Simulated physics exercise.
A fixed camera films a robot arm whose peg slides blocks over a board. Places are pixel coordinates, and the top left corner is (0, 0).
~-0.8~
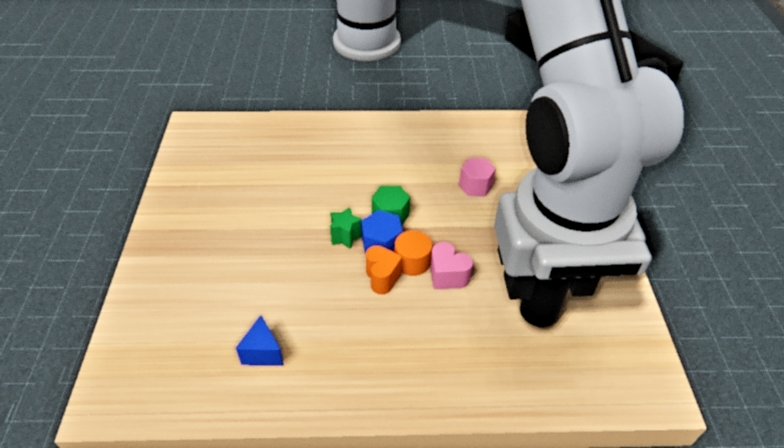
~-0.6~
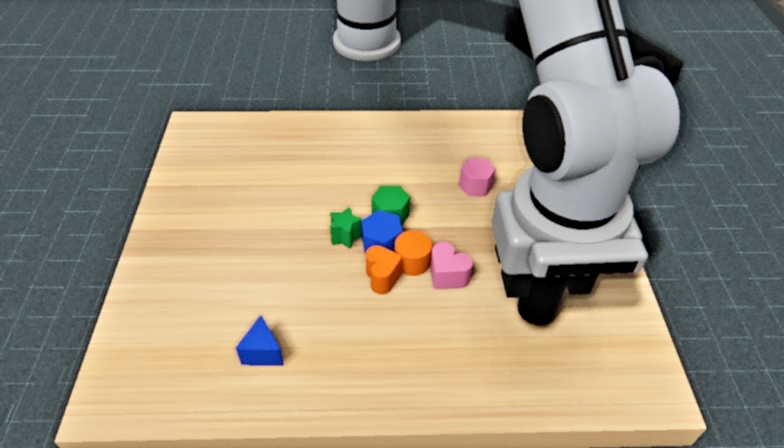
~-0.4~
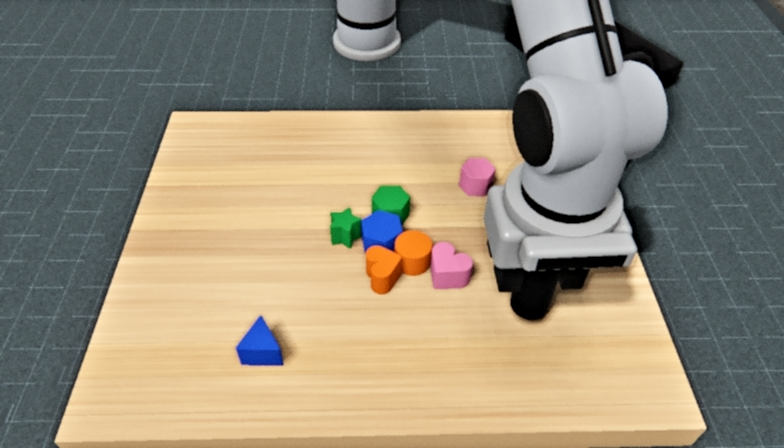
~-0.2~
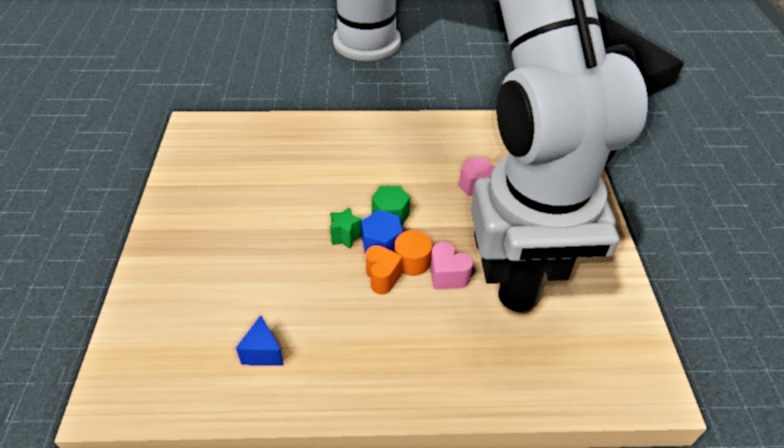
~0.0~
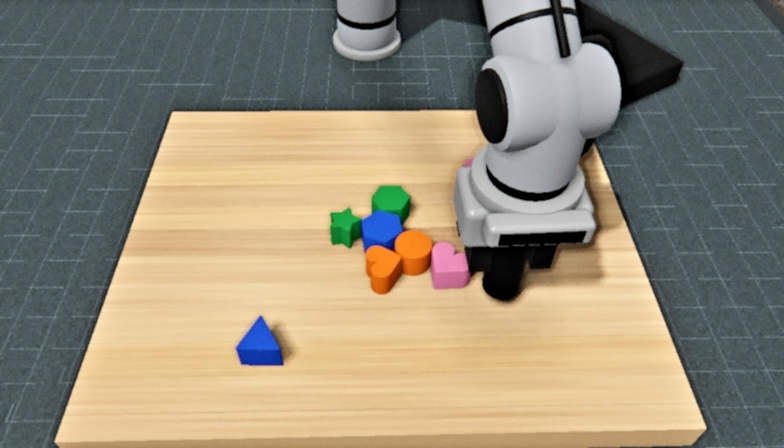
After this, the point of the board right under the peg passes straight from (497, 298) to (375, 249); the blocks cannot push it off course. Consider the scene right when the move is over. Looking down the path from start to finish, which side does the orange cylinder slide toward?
It's set to shift right.
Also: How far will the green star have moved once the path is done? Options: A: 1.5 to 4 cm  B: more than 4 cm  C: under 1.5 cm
Choice B: More than 4 cm.
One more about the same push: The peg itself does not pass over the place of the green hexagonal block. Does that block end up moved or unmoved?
It gets moved.
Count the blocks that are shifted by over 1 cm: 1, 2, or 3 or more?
Three or more blocks.
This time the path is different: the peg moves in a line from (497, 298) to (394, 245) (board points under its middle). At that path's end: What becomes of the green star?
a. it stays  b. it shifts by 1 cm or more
b (it shifts by 1 cm or more)
What follows on the original path. One third of the way, peg at (457, 268); green star at (328, 213), turned 30° anticlockwise; blue hexagonal block at (360, 217); orange cylinder at (393, 232); pink heart-shaped block at (427, 240), turned 30° clockwise.
Two thirds of the way, peg at (415, 251); green star at (297, 210), turned 70° anticlockwise; blue hexagonal block at (327, 199), turned 35° anticlockwise; green hexagonal block at (389, 193), turned 20° clockwise; orange cylinder at (360, 210); pink heart-shaped block at (390, 222), turned 40° clockwise.
At the end, peg at (375, 236); green star at (291, 210), turned 90° anticlockwise; blue hexagonal block at (309, 188), turned 55° anticlockwise; orange heart-shaped block at (380, 261); green hexagonal block at (388, 182), turned 20° clockwise; orange cylinder at (344, 185); pink heart-shaped block at (371, 204), turned 95° clockwise.
